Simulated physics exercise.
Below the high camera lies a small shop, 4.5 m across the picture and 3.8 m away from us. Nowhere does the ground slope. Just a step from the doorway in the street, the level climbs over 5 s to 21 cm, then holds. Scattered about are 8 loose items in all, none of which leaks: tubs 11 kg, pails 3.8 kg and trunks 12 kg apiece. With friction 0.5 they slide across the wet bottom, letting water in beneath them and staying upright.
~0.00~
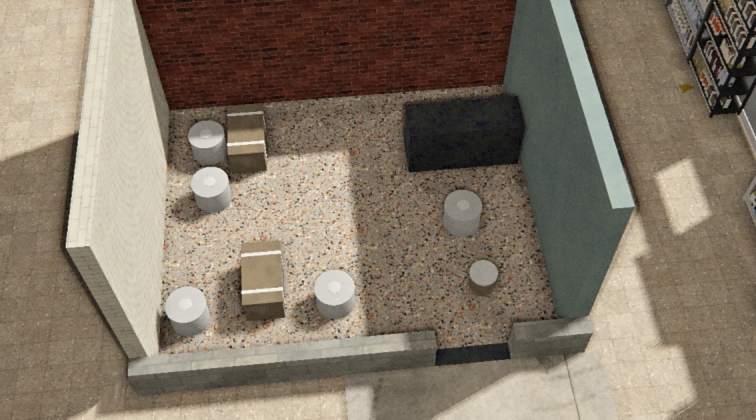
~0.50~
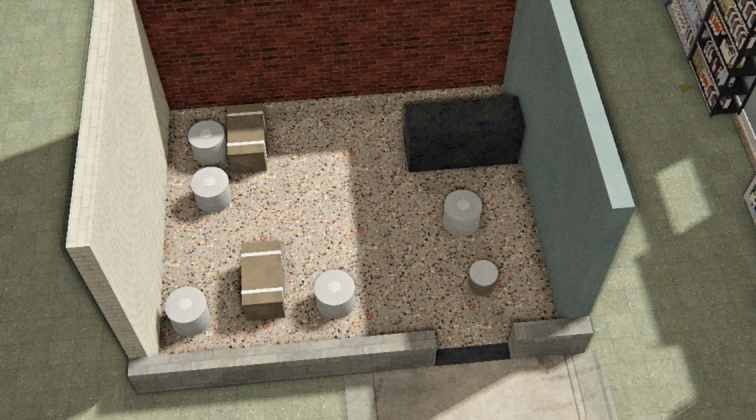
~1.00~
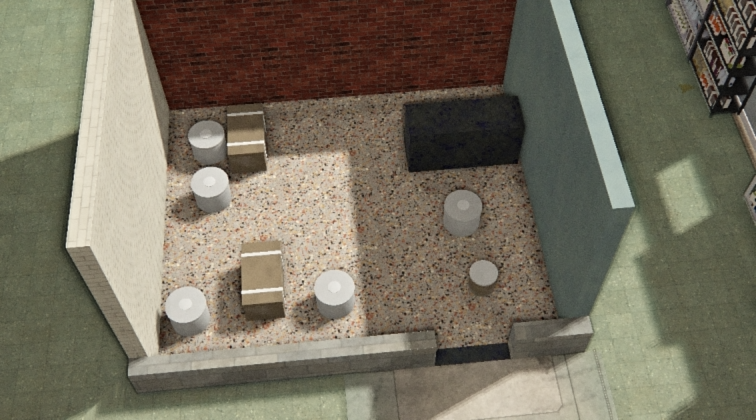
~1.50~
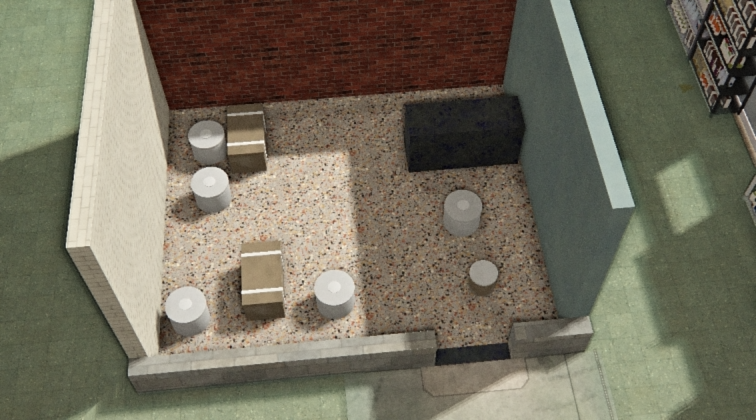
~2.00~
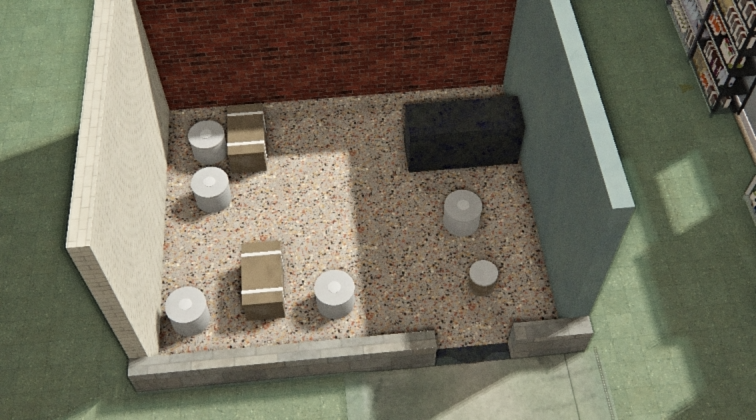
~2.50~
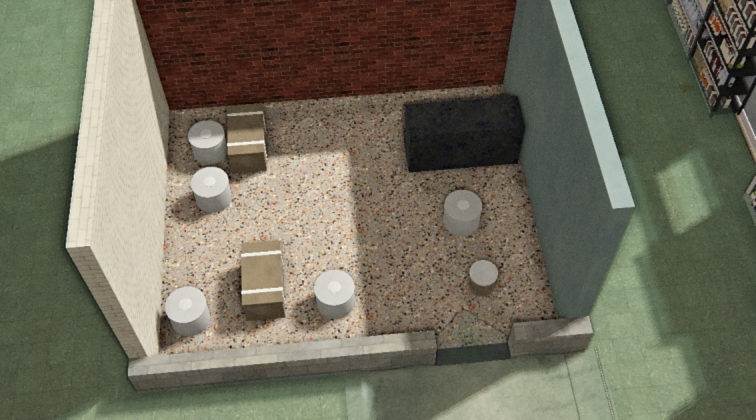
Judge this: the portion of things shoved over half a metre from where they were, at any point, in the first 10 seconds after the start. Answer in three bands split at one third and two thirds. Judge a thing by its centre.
Under a third.
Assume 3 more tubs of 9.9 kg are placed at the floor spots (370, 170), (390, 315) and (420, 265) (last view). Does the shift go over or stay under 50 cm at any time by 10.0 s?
Taking them in the given order: Greater, then smaller, then greater.
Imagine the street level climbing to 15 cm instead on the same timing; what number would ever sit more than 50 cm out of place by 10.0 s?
The count would be 1.
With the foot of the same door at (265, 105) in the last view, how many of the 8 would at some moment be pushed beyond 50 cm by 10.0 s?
The count would be 3.
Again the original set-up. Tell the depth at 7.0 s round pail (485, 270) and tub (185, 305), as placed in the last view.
Depths: Near 14 cm, then near 0 cm.
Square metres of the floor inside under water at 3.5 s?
Flooded: Near 1.5 m2.
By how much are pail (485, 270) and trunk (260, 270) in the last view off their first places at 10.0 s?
In turn: 150 cm, 0 cm.
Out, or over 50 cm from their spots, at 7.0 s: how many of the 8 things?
Tally: 1.
After 3.5 s 0 of 8 are over 50 cm from their spots; 0 afloat.
After 4.5 s 1 of 8 are over 50 cm from their spots; 0 afloat.
After 7.0 s 1 of 8 are over 50 cm from their spots; 2 afloat.
After 10.0 s 2 of 8 are over 50 cm from their spots, and 2 have been at some point; 3 afloat.
